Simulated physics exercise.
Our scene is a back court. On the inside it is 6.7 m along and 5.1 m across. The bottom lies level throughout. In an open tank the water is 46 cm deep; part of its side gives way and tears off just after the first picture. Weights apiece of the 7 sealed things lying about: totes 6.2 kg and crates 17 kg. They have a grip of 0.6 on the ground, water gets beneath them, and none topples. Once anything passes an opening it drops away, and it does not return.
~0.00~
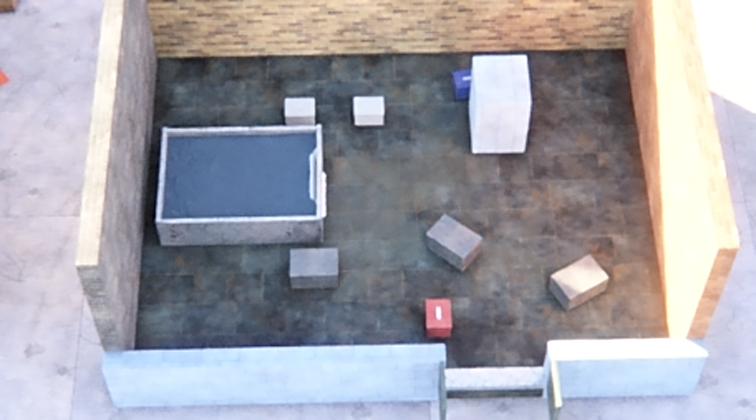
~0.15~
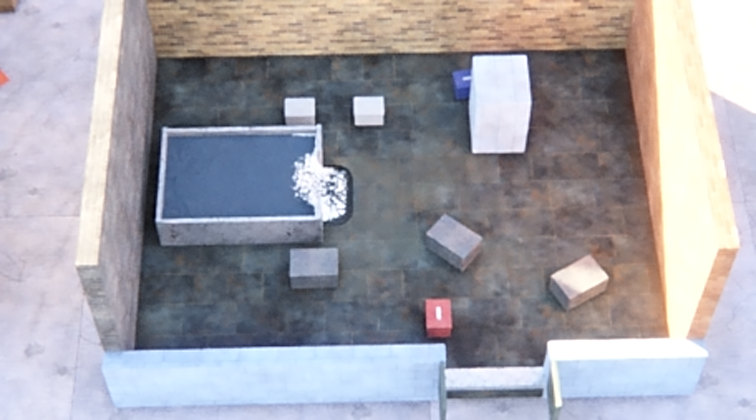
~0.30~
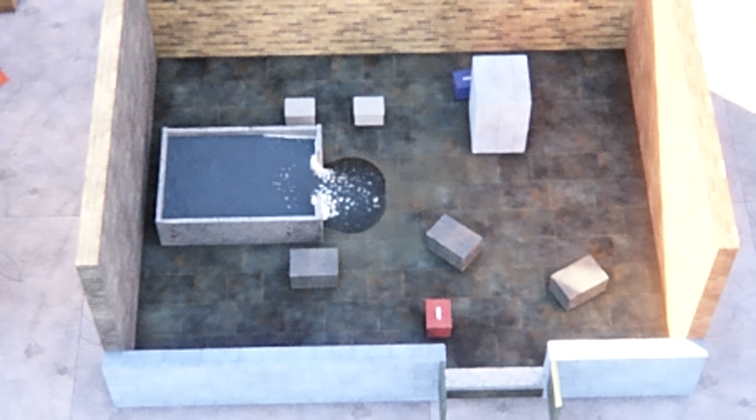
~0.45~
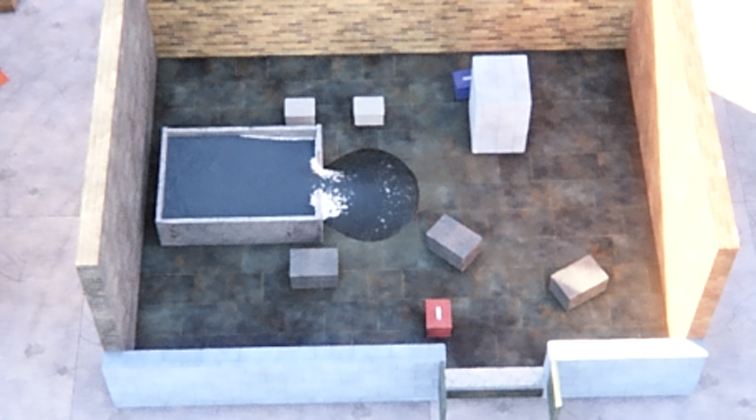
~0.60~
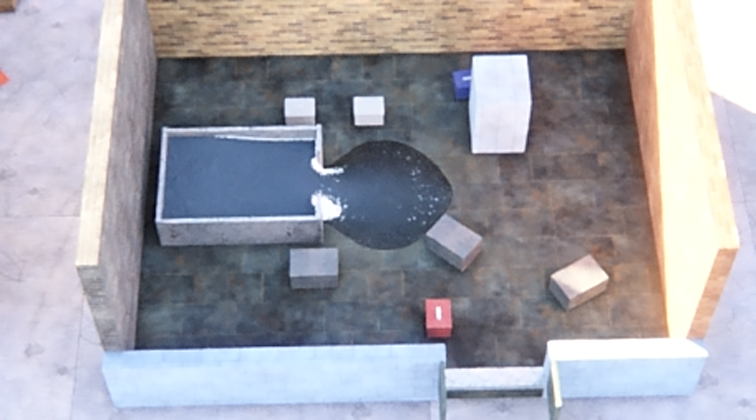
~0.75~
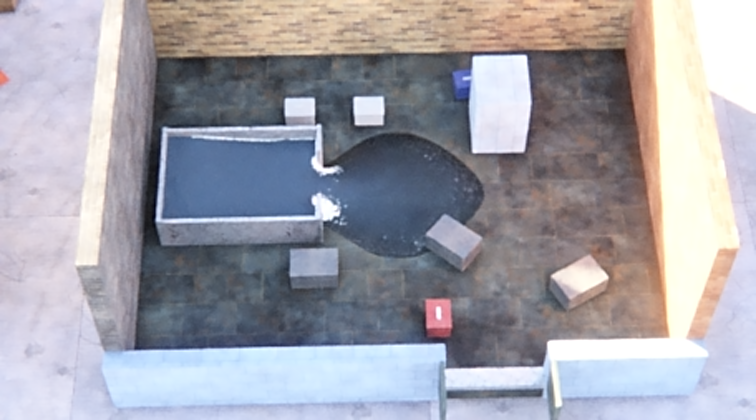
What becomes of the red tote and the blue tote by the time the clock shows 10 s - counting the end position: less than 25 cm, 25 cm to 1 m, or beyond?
Outcome: The red tote lingers near its start. The blue tote strays a long way.
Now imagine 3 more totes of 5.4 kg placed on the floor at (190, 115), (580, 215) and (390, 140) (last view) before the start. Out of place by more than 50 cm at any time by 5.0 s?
Going through them in the order asked, they come out shy of the mark, clear of the mark and clear of the mark.
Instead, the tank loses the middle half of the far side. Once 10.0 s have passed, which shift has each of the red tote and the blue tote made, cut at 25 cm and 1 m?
With that failure, the red tote keeps its spot, and the blue tote covers a big distance.
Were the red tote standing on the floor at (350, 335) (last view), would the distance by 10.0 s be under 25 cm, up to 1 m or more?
In the end it keeps its place.
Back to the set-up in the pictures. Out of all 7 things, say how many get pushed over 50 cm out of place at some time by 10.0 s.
Total: 2.
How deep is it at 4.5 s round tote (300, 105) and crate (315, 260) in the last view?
Close to 1 and 0 centimetres.
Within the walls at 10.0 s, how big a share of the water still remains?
Somewhere near 92 percent, give or take.
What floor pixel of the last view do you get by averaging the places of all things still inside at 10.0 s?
About (442, 219).
After 2.0 s the red tote is near (439, 314), 0.0 m from its start, aground; the blue tote is near (474, 63), 0.3 m from its start, aground; 0 of 7 are out; 0 afloat.
After 4.5 s the red tote is near (439, 314), 0.0 m from its start, aground; the blue tote is near (558, 61), 1.3 m from its start, afloat; 0 of 7 are out; 1 afloat.
After 7.0 s the red tote is near (439, 314), 0.0 m from its start, aground; the blue tote is near (538, 115), 1.1 m from its start, afloat; 0 of 7 are out; 1 afloat.
After 10.0 s the red tote is near (439, 314), 0.0 m from its start, aground; the blue tote is near (609, 151), 2.2 m from its start, aground; 0 of 7 are out; 0 afloat.
